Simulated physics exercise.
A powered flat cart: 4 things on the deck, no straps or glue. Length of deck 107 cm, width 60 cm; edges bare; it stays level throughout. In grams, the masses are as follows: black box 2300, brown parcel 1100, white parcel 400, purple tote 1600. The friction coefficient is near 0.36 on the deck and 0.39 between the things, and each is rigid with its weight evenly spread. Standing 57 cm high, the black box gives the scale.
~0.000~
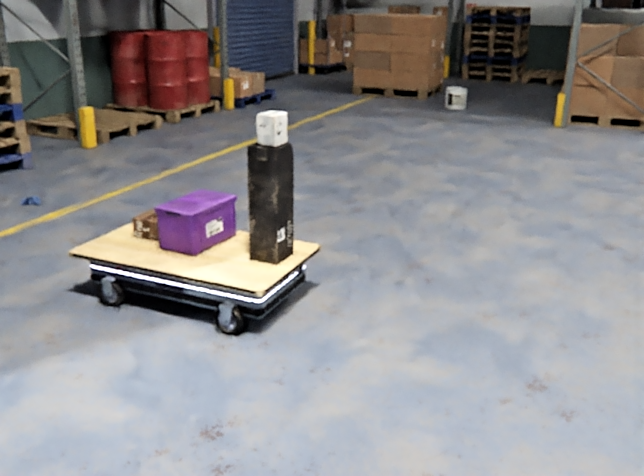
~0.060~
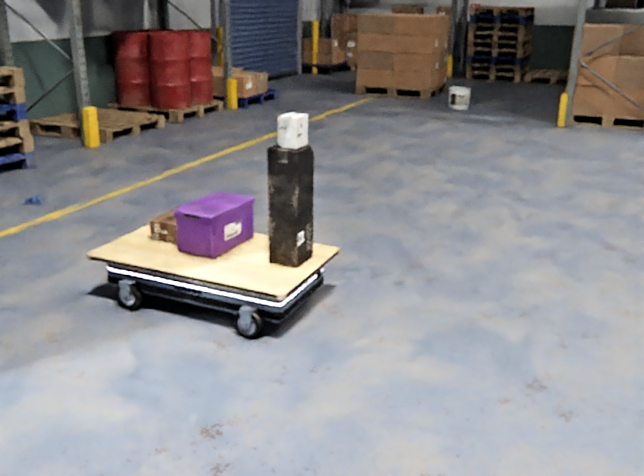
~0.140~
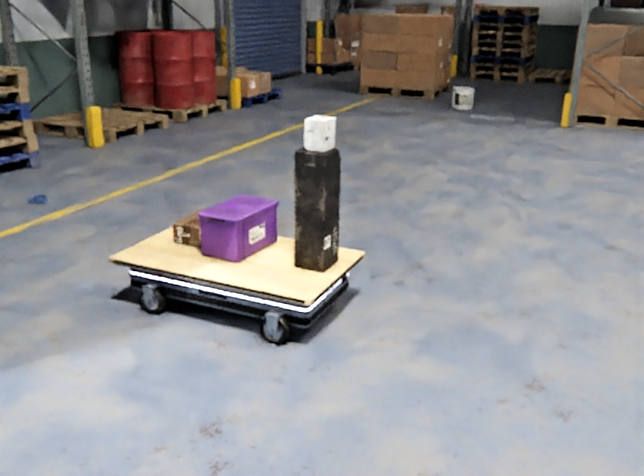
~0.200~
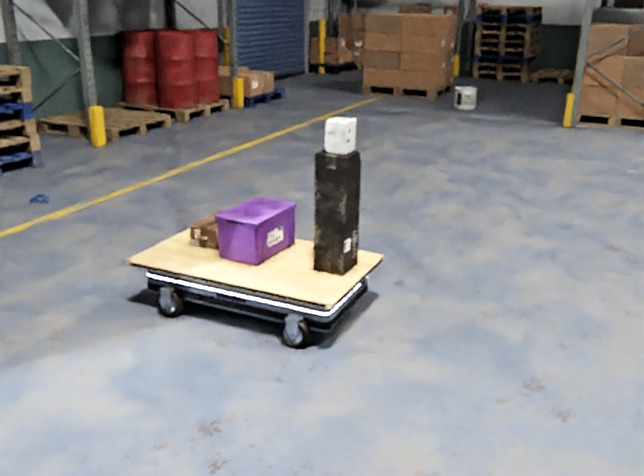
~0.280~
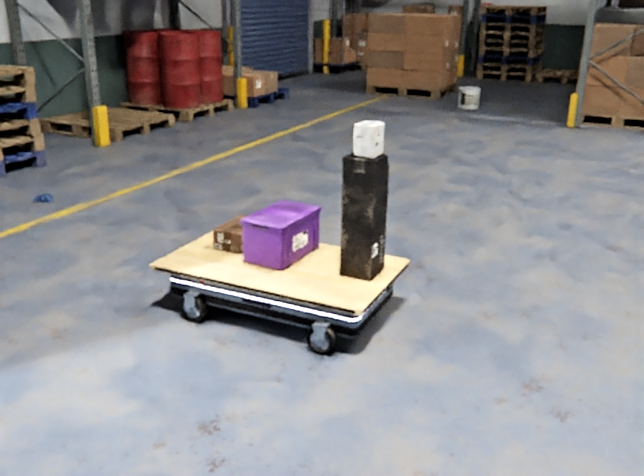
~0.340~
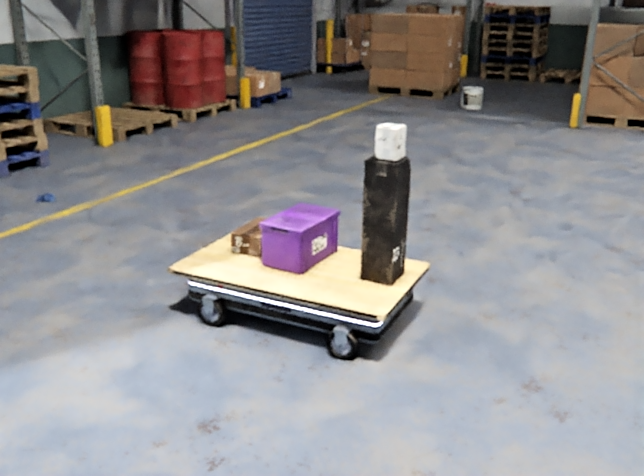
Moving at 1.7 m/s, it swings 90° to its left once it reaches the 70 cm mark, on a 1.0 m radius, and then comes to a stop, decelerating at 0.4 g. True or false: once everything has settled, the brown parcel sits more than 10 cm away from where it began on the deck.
False.
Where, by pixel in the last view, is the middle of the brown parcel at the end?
At pixel (528, 195) or so, give or take.
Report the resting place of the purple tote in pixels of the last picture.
It ends up at about (550, 178).
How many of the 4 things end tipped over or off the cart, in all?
That gives 2.
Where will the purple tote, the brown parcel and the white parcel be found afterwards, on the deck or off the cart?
Well, the purple tote does not come off, the brown parcel does not come off, and the white parcel does come off.
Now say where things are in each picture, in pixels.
In the first frame, cart has run 0 cm; black box (271, 202).
In the second frame, cart has run 10 cm; purple tote (216, 224); black box (291, 205).
In the third frame, cart has run 24 cm; white parcel (320, 134); purple tote (240, 228).
In the fourth frame, cart has run 34 cm; black box (337, 211); white parcel (341, 136).
In the fifth frame, cart has run 48 cm; purple tote (282, 234); black box (364, 216).
In the sixth frame, cart has run 58 cm; brown parcel (259, 237); white parcel (391, 142).
By 0.94 s, cart has run 160 cm, turned 43°; black box and white parcel now off the cart; purple tote 3 cm from its spot.
By 1.34 s, cart has run 228 cm, turned 82°; purple tote 3 cm from its spot.
When it is over (2.4 s), off the cart, black box and white parcel; the other 2 within 10 cm of the start. In the last view, brown parcel near (528, 195).
